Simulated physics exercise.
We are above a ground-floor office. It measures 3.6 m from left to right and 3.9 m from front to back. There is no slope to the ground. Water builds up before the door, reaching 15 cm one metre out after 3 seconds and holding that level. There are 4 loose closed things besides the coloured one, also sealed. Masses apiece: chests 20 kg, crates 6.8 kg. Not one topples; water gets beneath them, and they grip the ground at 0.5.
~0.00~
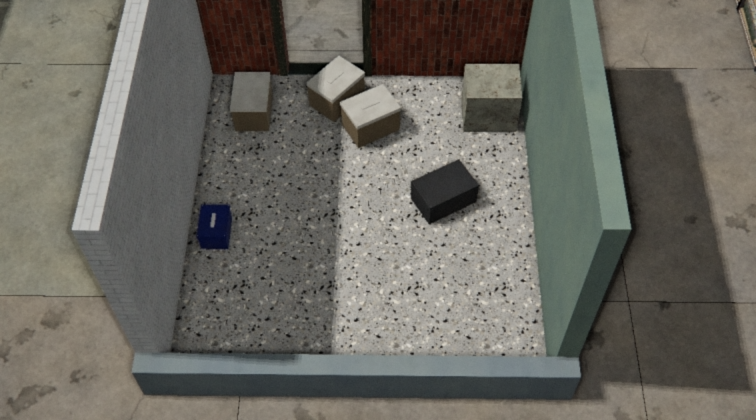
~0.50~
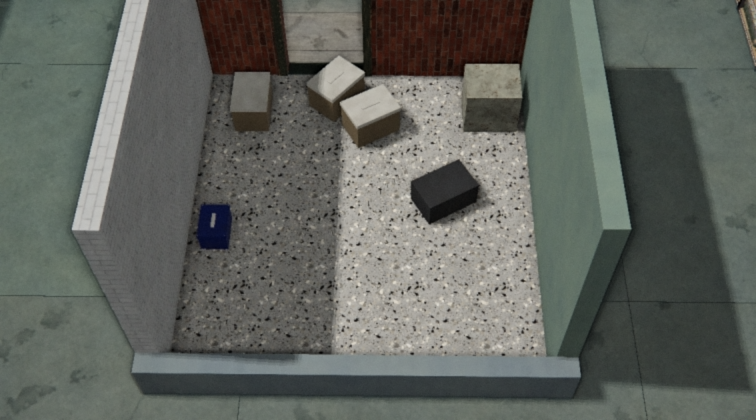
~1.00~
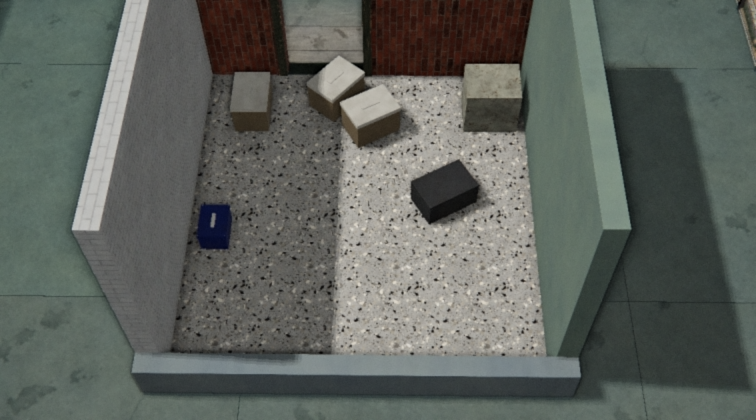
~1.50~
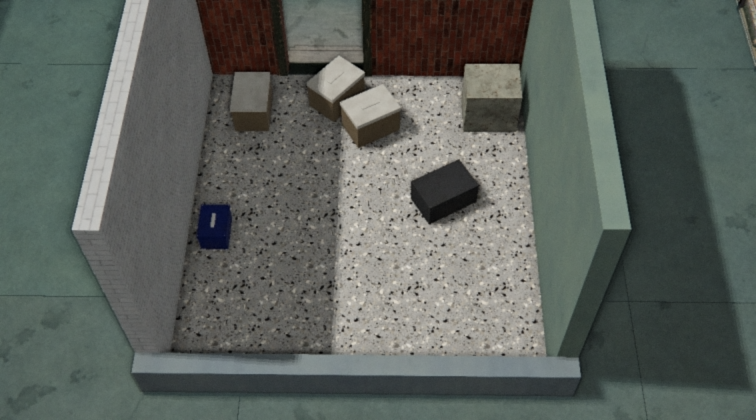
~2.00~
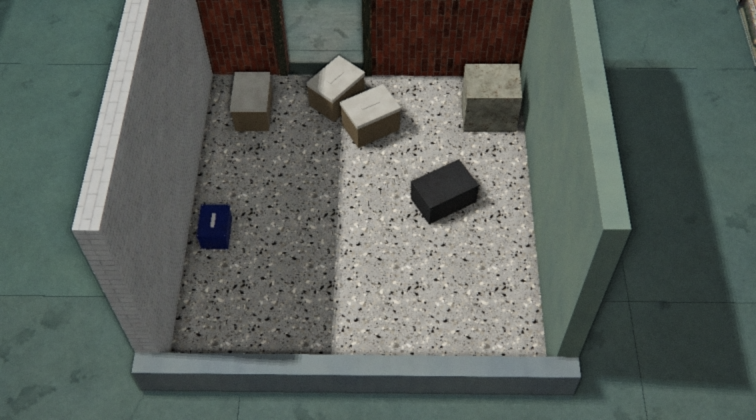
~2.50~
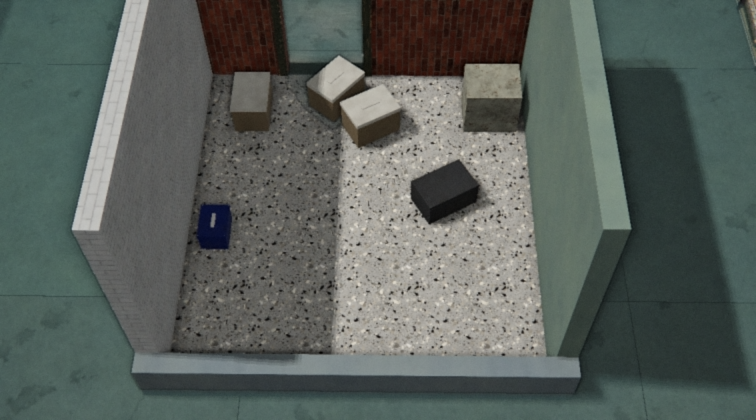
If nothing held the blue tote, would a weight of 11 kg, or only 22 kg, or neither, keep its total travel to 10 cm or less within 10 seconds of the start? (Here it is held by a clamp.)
I'd say it gets by with the lighter one.
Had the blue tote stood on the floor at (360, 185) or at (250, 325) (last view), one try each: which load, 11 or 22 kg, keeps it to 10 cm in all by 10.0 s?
Going in order: Both weights work, both weights work.
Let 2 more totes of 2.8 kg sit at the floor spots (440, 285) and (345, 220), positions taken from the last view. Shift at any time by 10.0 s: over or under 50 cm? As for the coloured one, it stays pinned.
First one: Inside the limit; second one: Beyond the limit.
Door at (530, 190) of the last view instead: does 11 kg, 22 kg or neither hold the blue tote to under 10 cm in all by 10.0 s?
In that case the lower weight is enough.
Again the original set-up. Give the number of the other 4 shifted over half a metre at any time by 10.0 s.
The tally stands at 0.
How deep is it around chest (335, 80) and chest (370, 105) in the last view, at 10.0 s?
Roughly 4 and 3 cm.
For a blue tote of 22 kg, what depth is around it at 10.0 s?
4 cm, roughly.
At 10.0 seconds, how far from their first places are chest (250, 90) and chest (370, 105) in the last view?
They sit 40 cm and 0 cm away, in the order given.
After 3.5 s the blue tote would be 0 cm from its start with 11 kg and 0 cm from its start with 22 kg; 0 cm of water round it then.
After 4.5 s the blue tote would be 0 cm from its start with 11 kg and 0 cm from its start with 22 kg; 1 cm of water round it then.
After 7.0 s the blue tote would be 0 cm from its start with 11 kg and 0 cm from its start with 22 kg; 3 cm of water round it then.
After 10.0 s the blue tote would be 0 cm from its start with 11 kg and 0 cm from its start with 22 kg; 4 cm of water round it then.
